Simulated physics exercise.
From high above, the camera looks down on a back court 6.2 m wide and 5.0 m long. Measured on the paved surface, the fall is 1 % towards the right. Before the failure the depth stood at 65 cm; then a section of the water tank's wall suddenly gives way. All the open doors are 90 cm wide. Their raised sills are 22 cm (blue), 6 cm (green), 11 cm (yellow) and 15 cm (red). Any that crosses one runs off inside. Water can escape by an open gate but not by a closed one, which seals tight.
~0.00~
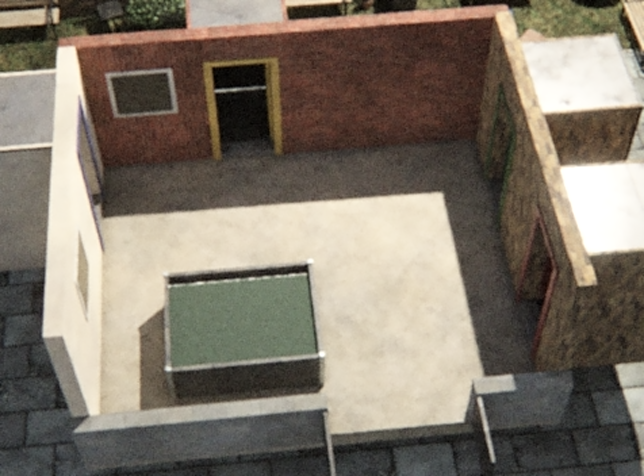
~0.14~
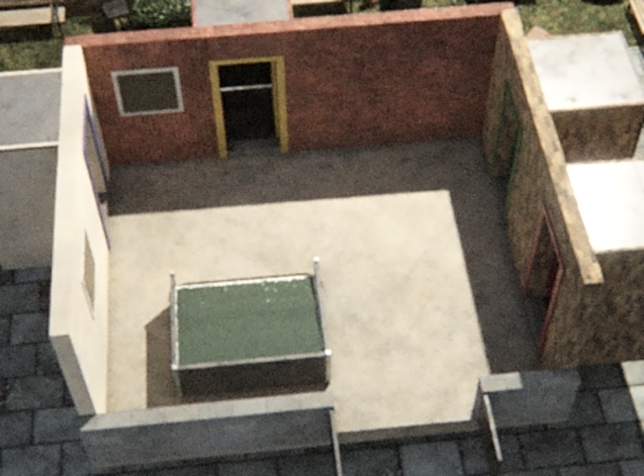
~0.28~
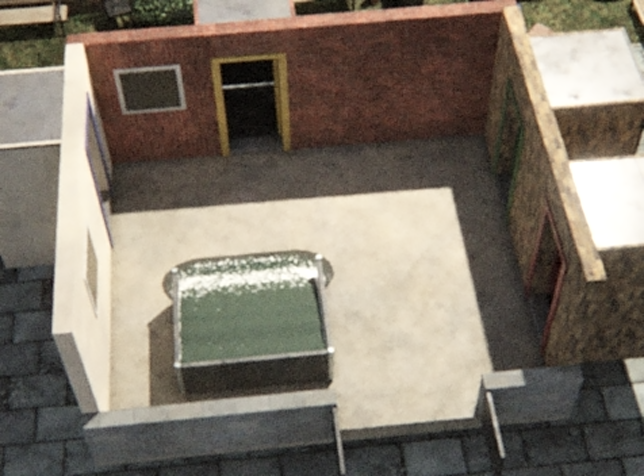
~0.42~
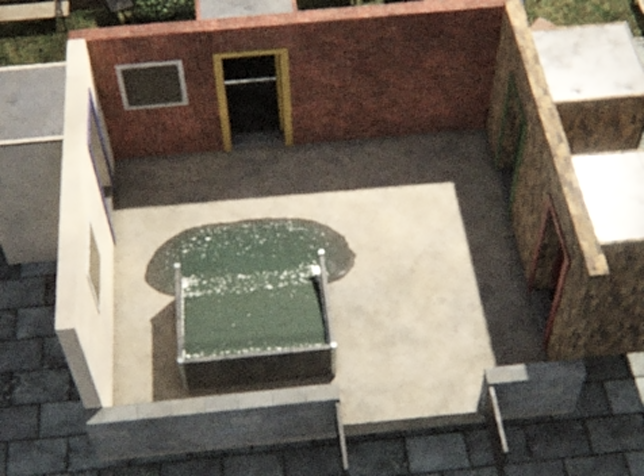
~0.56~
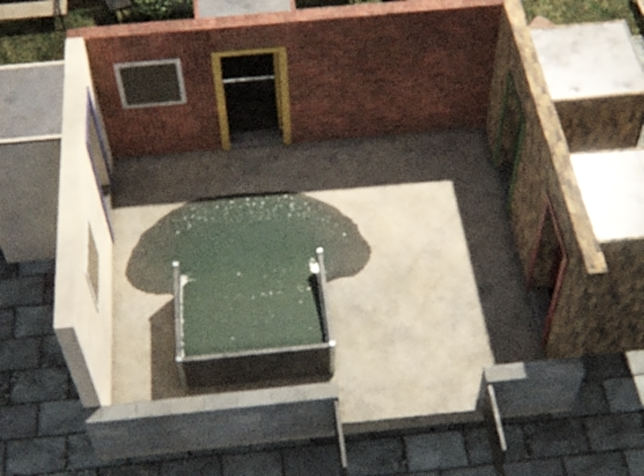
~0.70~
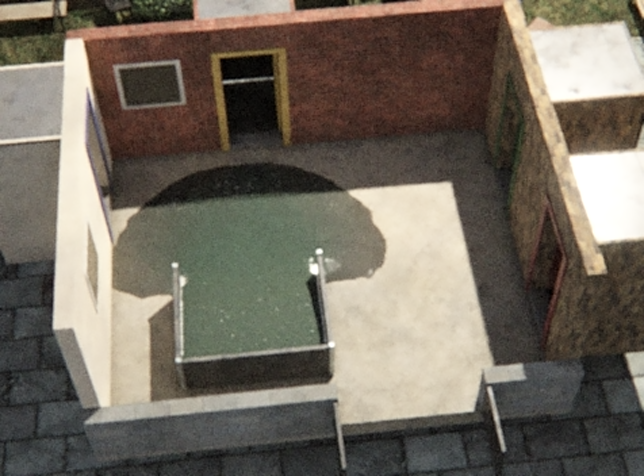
A water tank in a walled court opens at its far side and green water spreads outward across the floor.
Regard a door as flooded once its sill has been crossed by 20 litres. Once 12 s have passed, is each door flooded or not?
At that moment the blue door is not flooded, the green door is flooded, the yellow door is flooded, the red door is not flooded.
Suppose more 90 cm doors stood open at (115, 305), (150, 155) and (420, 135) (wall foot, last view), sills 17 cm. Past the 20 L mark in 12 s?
Check each in turn: The first fails, the second succeeds, the third fails.
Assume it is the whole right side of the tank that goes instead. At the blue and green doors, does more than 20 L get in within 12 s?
So blue ends up short of it and green ends up past the limit.
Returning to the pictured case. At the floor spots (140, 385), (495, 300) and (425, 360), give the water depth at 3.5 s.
First spot near 0 cm, second near 0 cm, third near 0 cm.
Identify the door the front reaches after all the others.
The red door is last.
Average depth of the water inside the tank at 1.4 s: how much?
It averages close to 25 cm.
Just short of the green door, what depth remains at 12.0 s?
It's some 7.0 centimetres deep.
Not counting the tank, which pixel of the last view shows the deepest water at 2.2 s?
Look around (113, 167).
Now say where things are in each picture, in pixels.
In the first frame, the water tank at (242, 317) is whole and still, 65 cm deep.
In the second frame, the front is at a hidden place, 1.1 m from the gap on the water tank's far side; 0.4 m2 of floor is under water; 65 cm left at the back of the water tank.
In the third frame, the front is at (171, 276), 1.3 m from the gap on the water tank's far side; 1.4 m2 of floor is under water; 63 cm left at the back of the water tank.
In the fourth frame, water pours out on the water tank's far side and has run 1.6 m, to (161, 254); typically 10 cm deep outside, 56 cm at the water tank's back.
In the fifth frame, the front is at (325, 207), 1.9 m from the gap on the water tank's far side; 4.8 m2 of floor is under water; 55 cm left at the back of the water tank.
In the sixth frame, water pours out on the water tank's far side and has run 2.5 m, to (286, 169); typically 6 cm deep outside, 51 cm at the water tank's back.
After 1.4 s water covers 40 % of the floor and is deepest (34 cm) near (211, 159); blue door 9 cm at the sill, 0 L in, green door not reached, yellow door 27 cm at the sill, 65 L in, red door not reached.
After 2.2 s water covers 45 % of the floor and is deepest (34 cm) near (113, 167); blue door 15 cm at the sill, 0 L in, green door not reached, yellow door 29 cm at the sill, 181 L in, red door not reached.
After 3.5 s water covers 55 % of the floor and is deepest (24 cm) near (479, 136); blue door 12 cm at the sill, 0 L in, green door 13 cm at the sill, 5 L in, yellow door 18 cm at the sill, 251 L in, red door not reached.
After 7.0 s water covers 90 % of the floor and is deepest (18 cm) near (546, 388); blue door 3 cm at the sill, 1 L in, green door 12 cm at the sill, 87 L in, yellow door 5 cm at the sill, 264 L in, red door 7 cm at the sill, 0 L in.
After 12.0 s water covers 90 % of the floor and is deepest (8 cm) near (533, 390); blue door 1 cm at the sill, 1 L in, green door 7 cm at the sill, 124 L in, yellow door 2 cm at the sill, 264 L in, red door 9 cm at the sill, 0 L in.
